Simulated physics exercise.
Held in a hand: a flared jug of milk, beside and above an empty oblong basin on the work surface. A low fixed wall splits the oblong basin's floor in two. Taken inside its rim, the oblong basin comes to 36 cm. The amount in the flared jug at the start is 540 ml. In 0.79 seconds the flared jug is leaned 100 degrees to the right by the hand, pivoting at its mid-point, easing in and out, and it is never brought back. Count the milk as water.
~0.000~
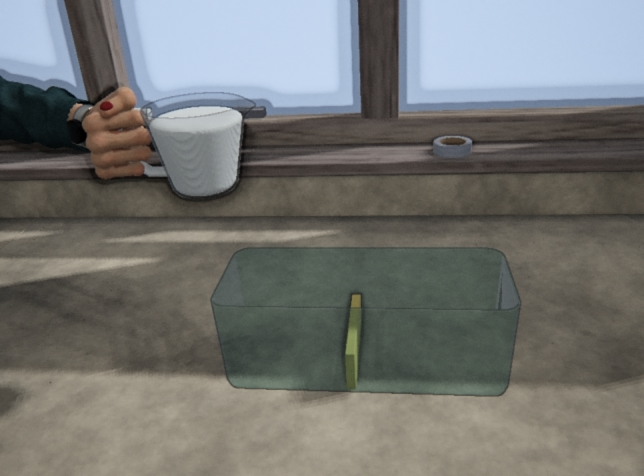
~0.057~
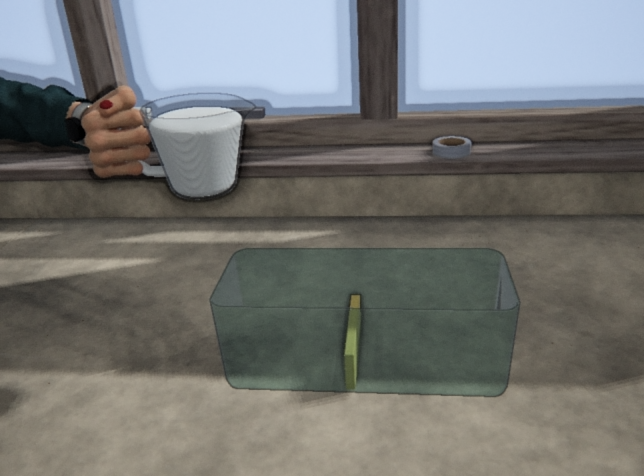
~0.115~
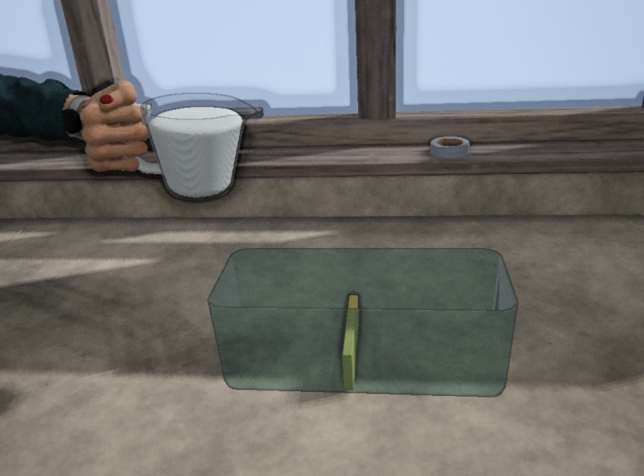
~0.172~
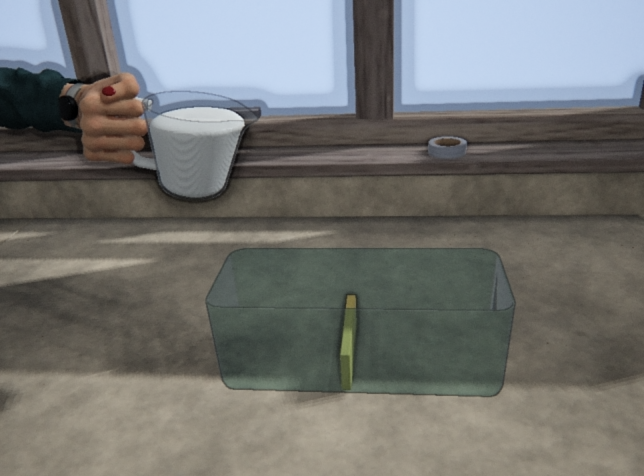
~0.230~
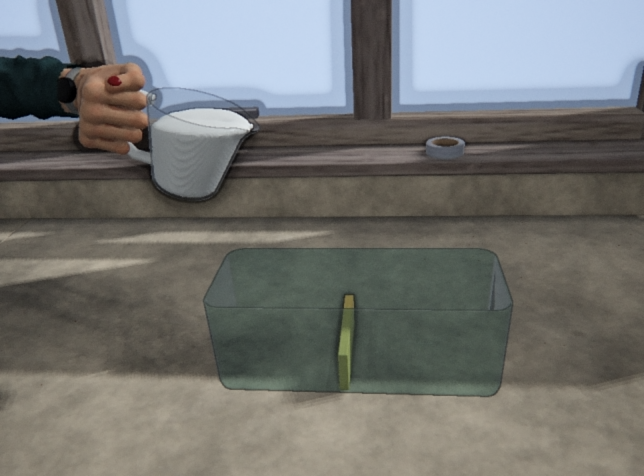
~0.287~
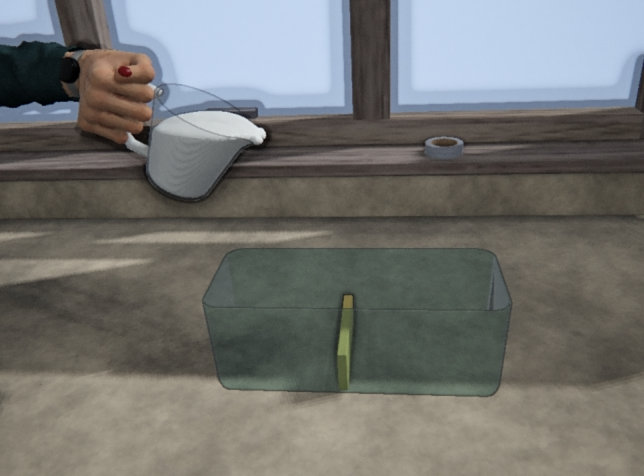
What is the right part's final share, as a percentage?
About 6 per cent.
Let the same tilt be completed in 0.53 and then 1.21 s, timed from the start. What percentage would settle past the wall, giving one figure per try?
Respectively 5 and 10 %.
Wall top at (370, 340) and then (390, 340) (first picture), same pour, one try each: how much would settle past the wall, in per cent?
The first gives near 10 per cent and the second near 15 per cent.
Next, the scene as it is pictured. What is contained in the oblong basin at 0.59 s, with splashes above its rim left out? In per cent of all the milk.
Close to 20 in a hundred.
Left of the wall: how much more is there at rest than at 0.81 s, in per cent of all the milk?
That is roughly 16 in a hundred of the whole.
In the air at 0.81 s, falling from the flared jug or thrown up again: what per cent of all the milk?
Near 16 percent.
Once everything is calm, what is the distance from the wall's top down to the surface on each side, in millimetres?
Looks like roughly 34 mm on the left and roughly 54 mm on the right.
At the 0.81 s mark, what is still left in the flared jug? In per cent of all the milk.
I reckon near 7 per cent still sits there.
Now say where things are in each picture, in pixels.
The first frame shows tilt 0°; pouring edge (255, 105); surface from (154, 118) to (243, 115); the oblong basin's rim runs from (224, 276) to (511, 278); the wall's top is at (353, 323).
The second frame shows tilt 1°; pouring edge (256, 107); surface from (153, 118) to (242, 117).
The third frame shows tilt 5°; pouring edge (257, 111); surface from (154, 117) to (242, 118).
The fourth frame shows tilt 11°; pouring edge (258, 118); surface from (154, 117) to (245, 120).
The fifth frame shows tilt 20°; pouring edge (261, 128); surface from (156, 120) to (252, 123).
The sixth frame shows tilt 29°; pouring edge (263, 141); surface from (157, 125) to (256, 132); 2 per cent is over the edge.
By 0.59 s the tilt is 85° and 47 per cent is still to pour, 19 is left of the wall and 2 right of it.
By 0.81 s the tilt is 100° and 7 per cent is still to pour, 74 is left of the wall and 4 right of it.
By 1.04 s the tilt is 100° and 0 per cent is still to pour, 89 is left of the wall and 6 right of it.
By 1.29 s the tilt is 100° and 0 per cent is still to pour, 90 is left of the wall and 6 right of it.
At rest 90 per cent lies left of the wall, 6 right of it and 4 outside.
